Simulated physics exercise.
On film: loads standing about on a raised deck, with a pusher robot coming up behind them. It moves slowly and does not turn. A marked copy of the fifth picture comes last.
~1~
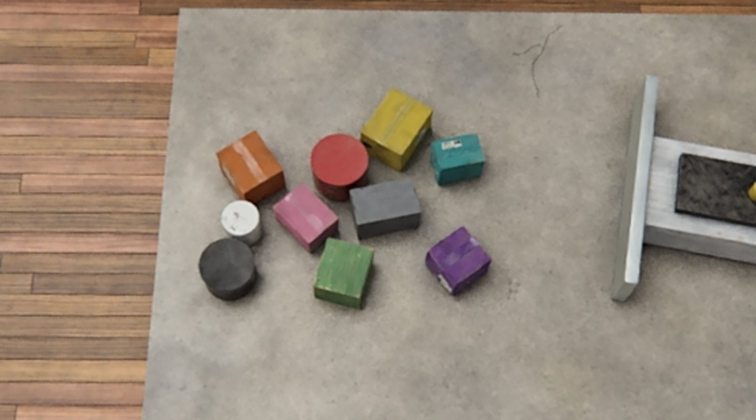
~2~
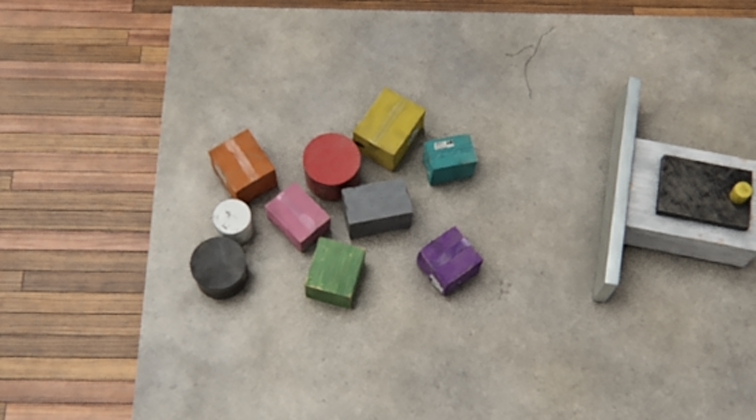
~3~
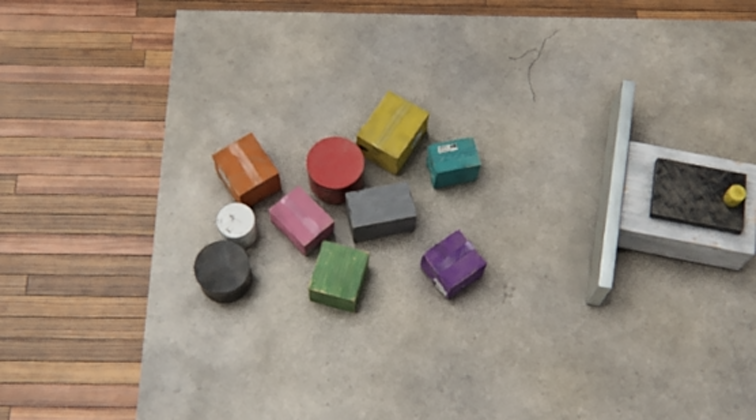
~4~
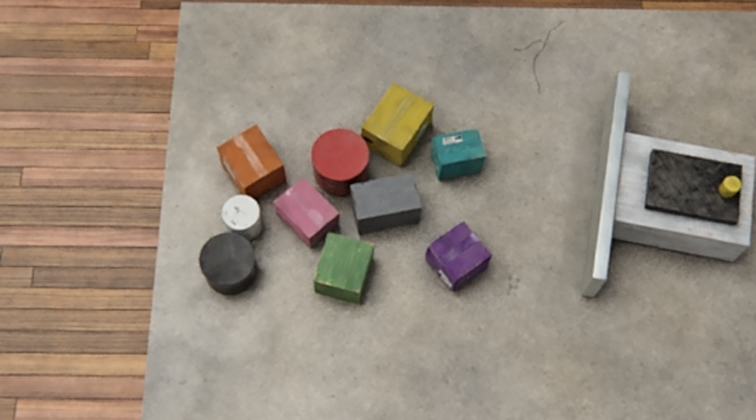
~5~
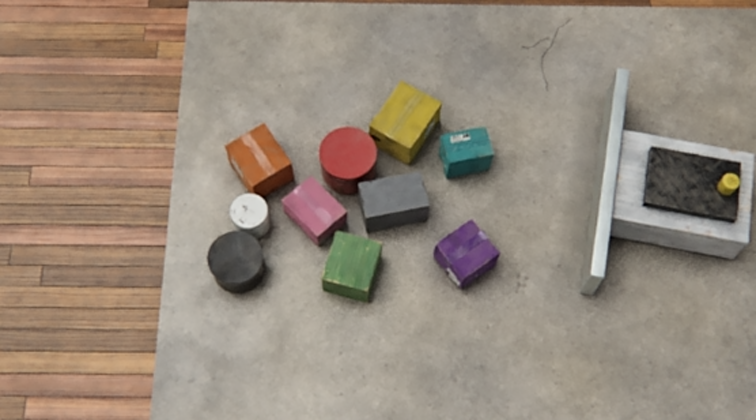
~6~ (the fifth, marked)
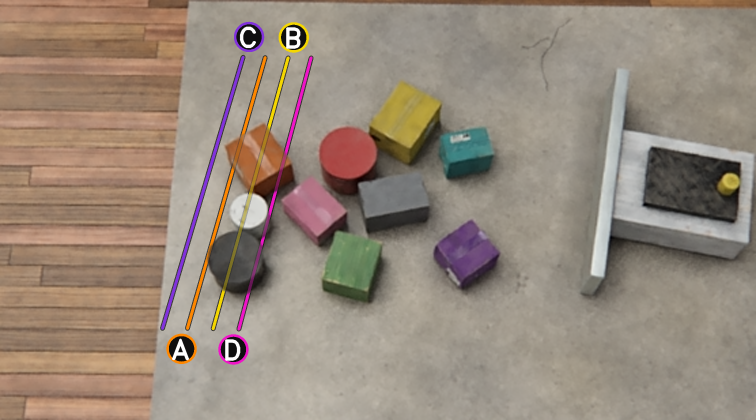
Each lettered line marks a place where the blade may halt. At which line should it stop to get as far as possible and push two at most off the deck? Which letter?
It should halt at D.
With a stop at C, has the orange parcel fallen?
Yes.
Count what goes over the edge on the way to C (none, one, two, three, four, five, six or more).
By then, six or more.
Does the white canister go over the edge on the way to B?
Yes.
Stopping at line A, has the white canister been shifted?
Yes.
On the marked copy, A at (228, 186); B at (253, 186); C at (205, 185); D at (277, 186).
Following D. Soon after the start, robot (566, 181); purple box (436, 250); turquoise parcel (459, 151).
Later, robot (446, 179); white canister (240, 220); orange parcel (252, 164).
In the end, robot (351, 178); white canister over the edge; orange parcel over the edge; two fallen.
As for the rest, A drops five; B drops four; C drops eight.
